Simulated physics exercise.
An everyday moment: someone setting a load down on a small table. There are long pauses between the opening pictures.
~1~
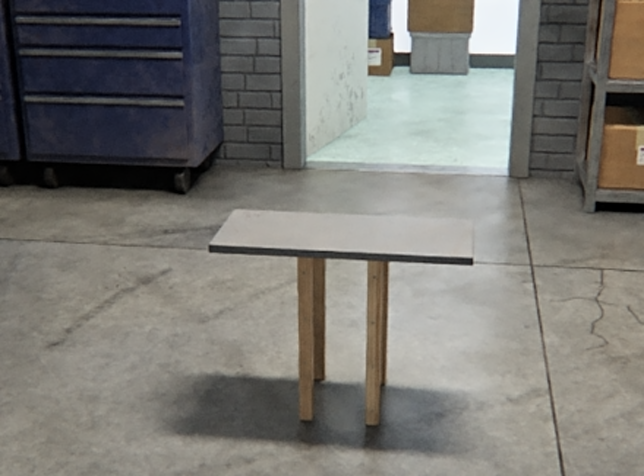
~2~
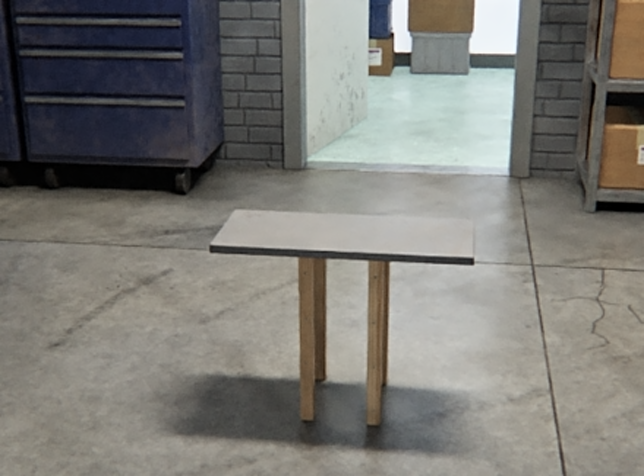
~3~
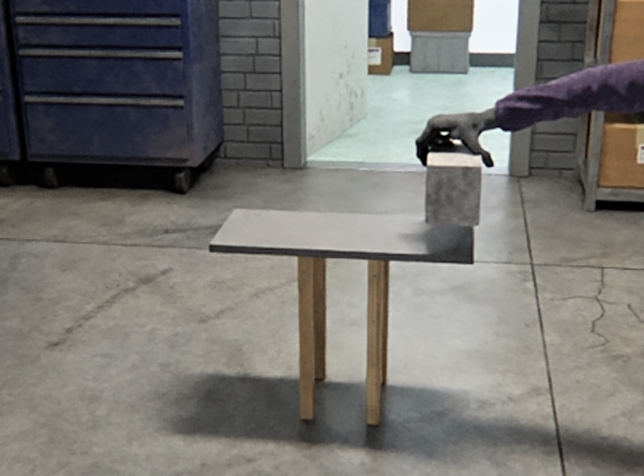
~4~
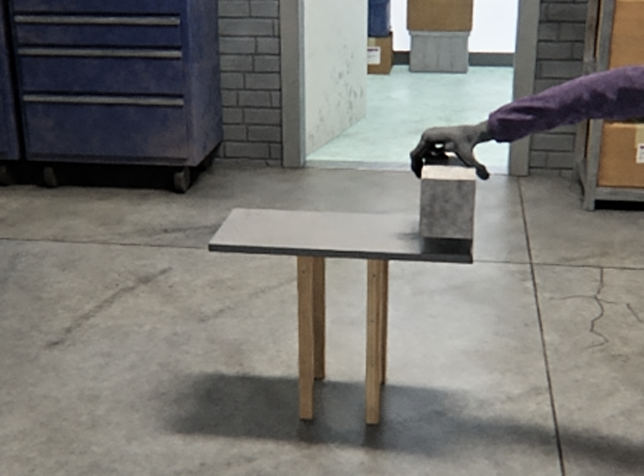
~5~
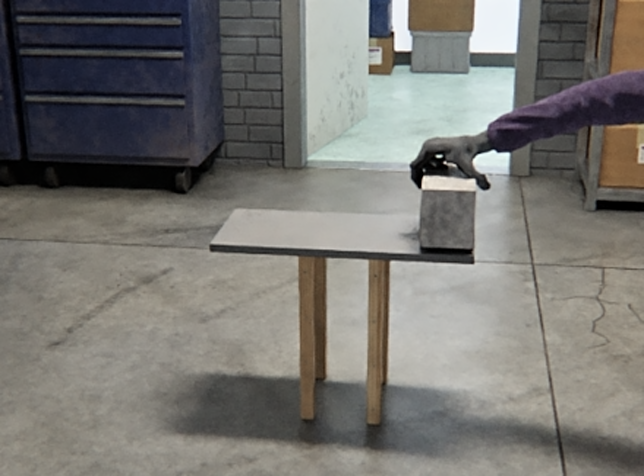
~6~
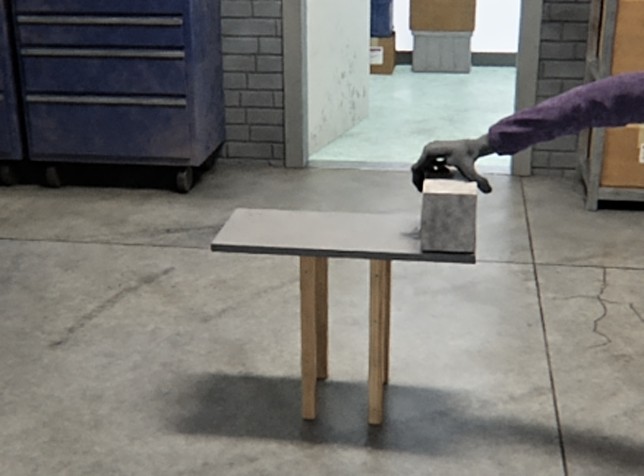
A gloved hand lowers a grey block onto the right end of a small table.
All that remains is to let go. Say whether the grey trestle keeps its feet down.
The grey trestle goes over.
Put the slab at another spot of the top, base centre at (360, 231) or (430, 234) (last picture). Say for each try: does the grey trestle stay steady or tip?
One after another: It stays flat on its feet; tilts up.
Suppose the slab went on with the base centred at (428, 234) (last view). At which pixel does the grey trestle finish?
Near (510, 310).
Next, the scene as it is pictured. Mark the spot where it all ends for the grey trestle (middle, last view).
Around (513, 307).
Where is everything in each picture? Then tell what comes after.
The first frame shows grey trestle (346, 236).
The second frame shows grey trestle (346, 236).
The third frame shows still on the way; grey trestle (346, 235); slab (454, 180).
The fourth frame shows still on the way; grey trestle (345, 235); slab (449, 192).
The fifth frame shows still on the way; grey trestle (347, 235); slab (449, 202).
The sixth frame shows in place, still held; grey trestle (348, 235); slab (450, 206).
Then, 0.44 s later than the last frame, grey trestle tilted by 20° near (409, 235).
Then, 0.58 s later than the last frame, grey trestle tilted by 46° near (465, 266).
When it is over, the grey trestle overbalances, near (513, 306).
